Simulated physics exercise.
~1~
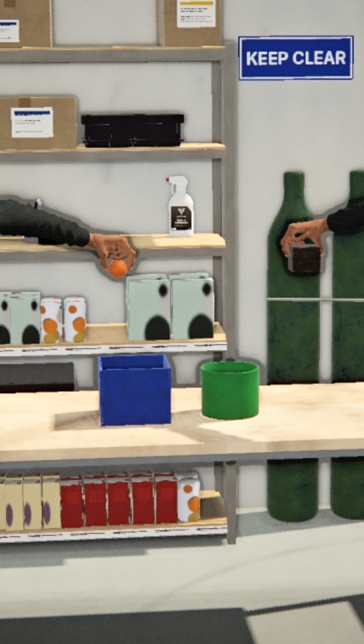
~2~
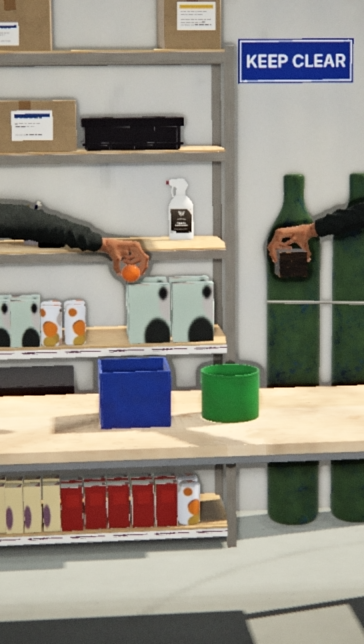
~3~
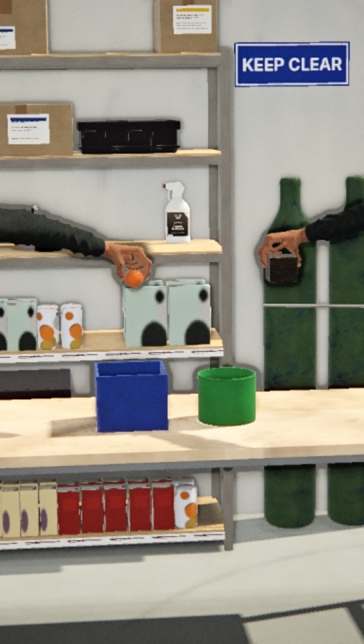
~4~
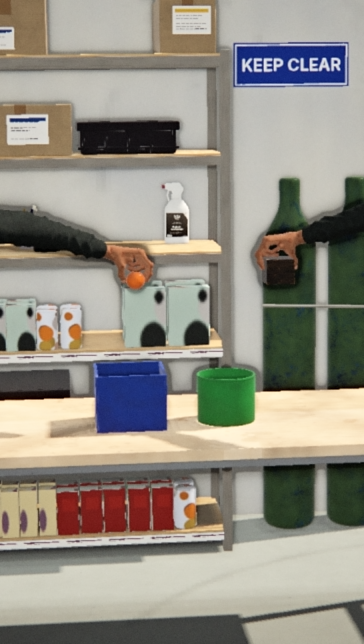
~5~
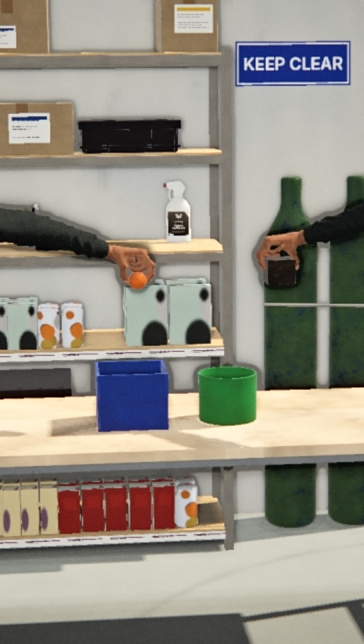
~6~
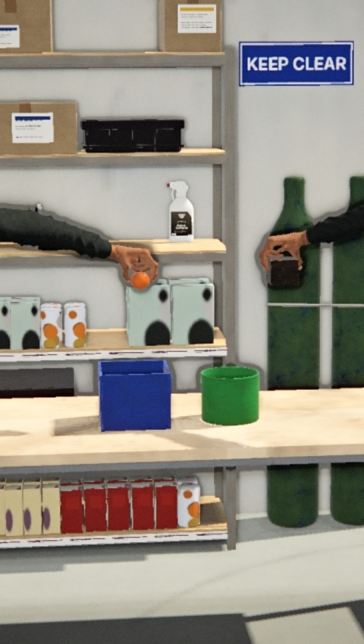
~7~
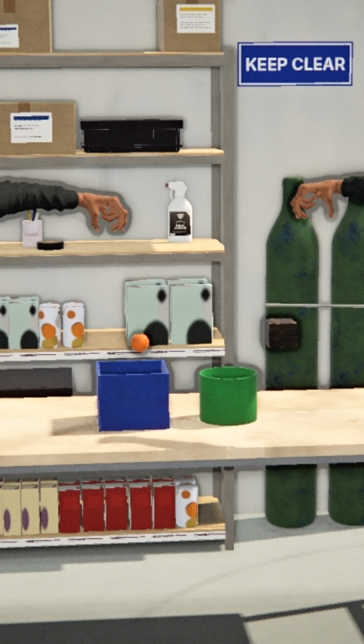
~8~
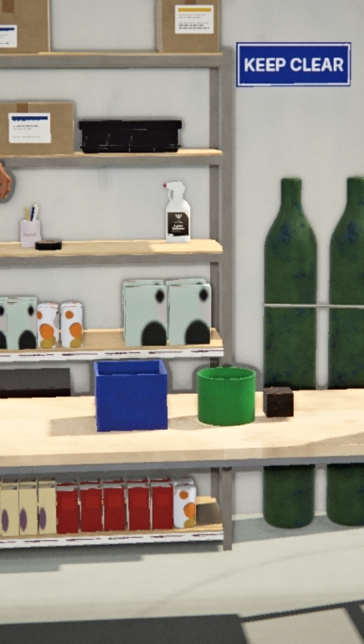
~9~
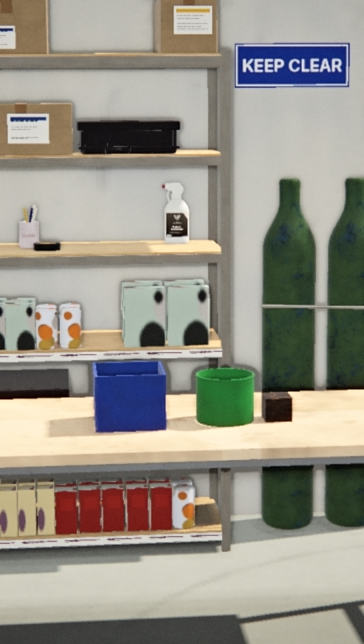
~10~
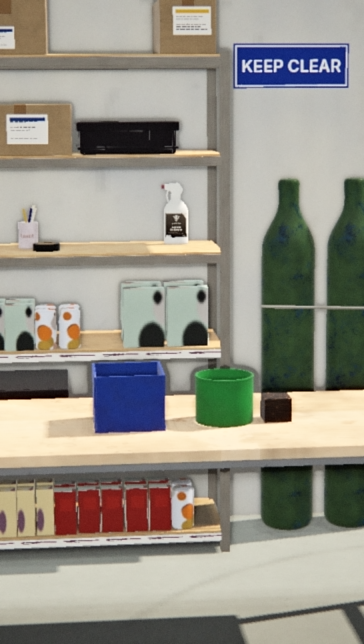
An orange tomato and a small black block are held by two hands above a counter, where a blue square basket stands to the left of a round green pot. The tomato shifts slightly right and the block slightly left, and then both are held almost still. The hands let go and draw back, and the two things fall together. The tomato drops into the blue basket and out of sight, while the black block lands on the counter just right of the green pot. The hands leave, and the block rests there, outside both containers.
